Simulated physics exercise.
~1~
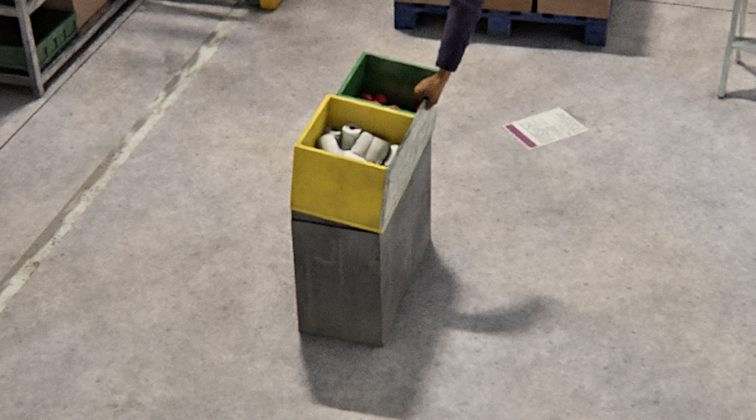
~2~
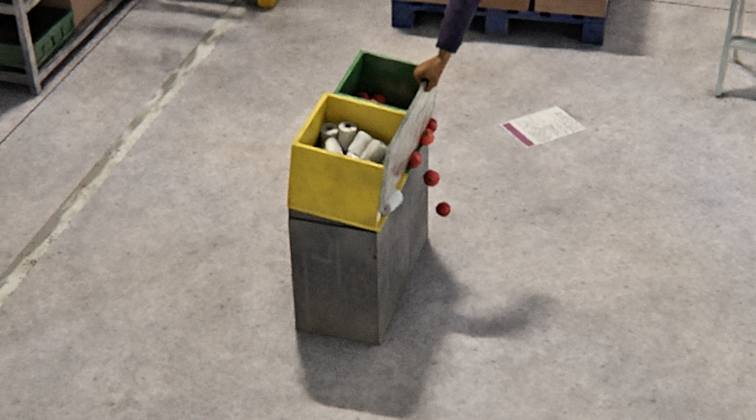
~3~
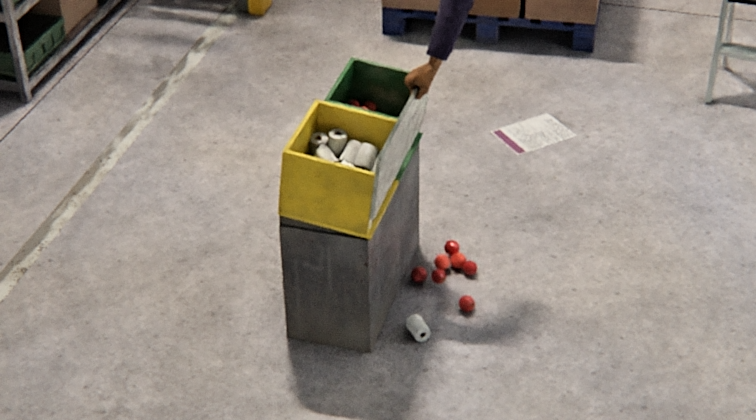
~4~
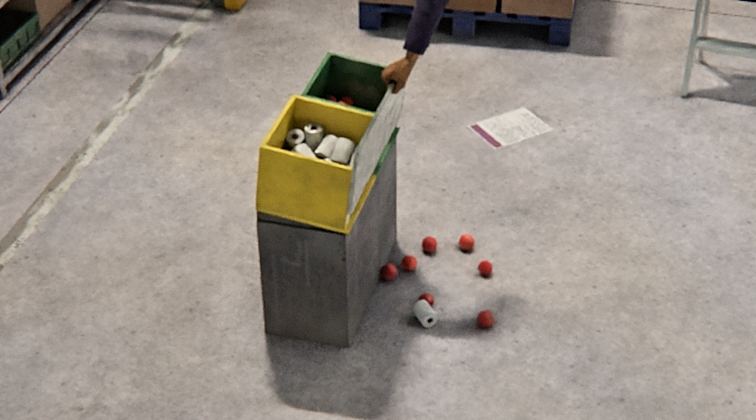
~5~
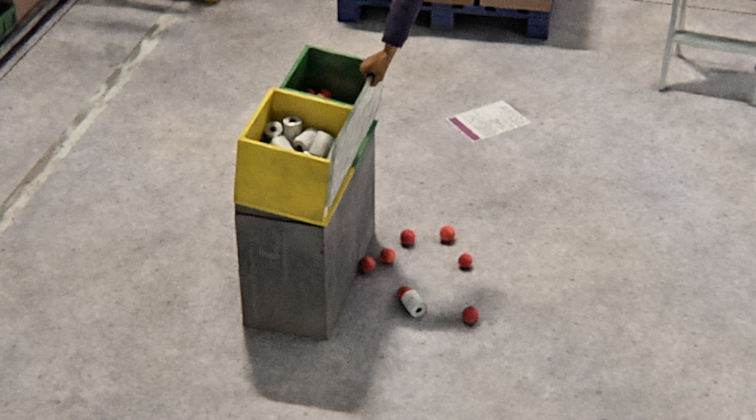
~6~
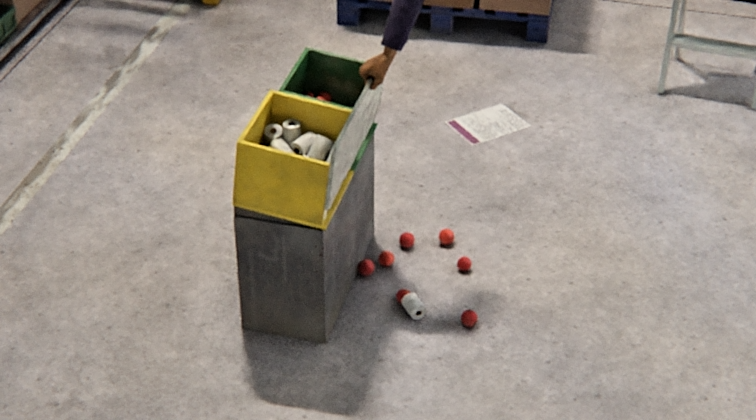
On a concrete floor, a hand lifts a gate and red tomatoes and one paper roll spill out.
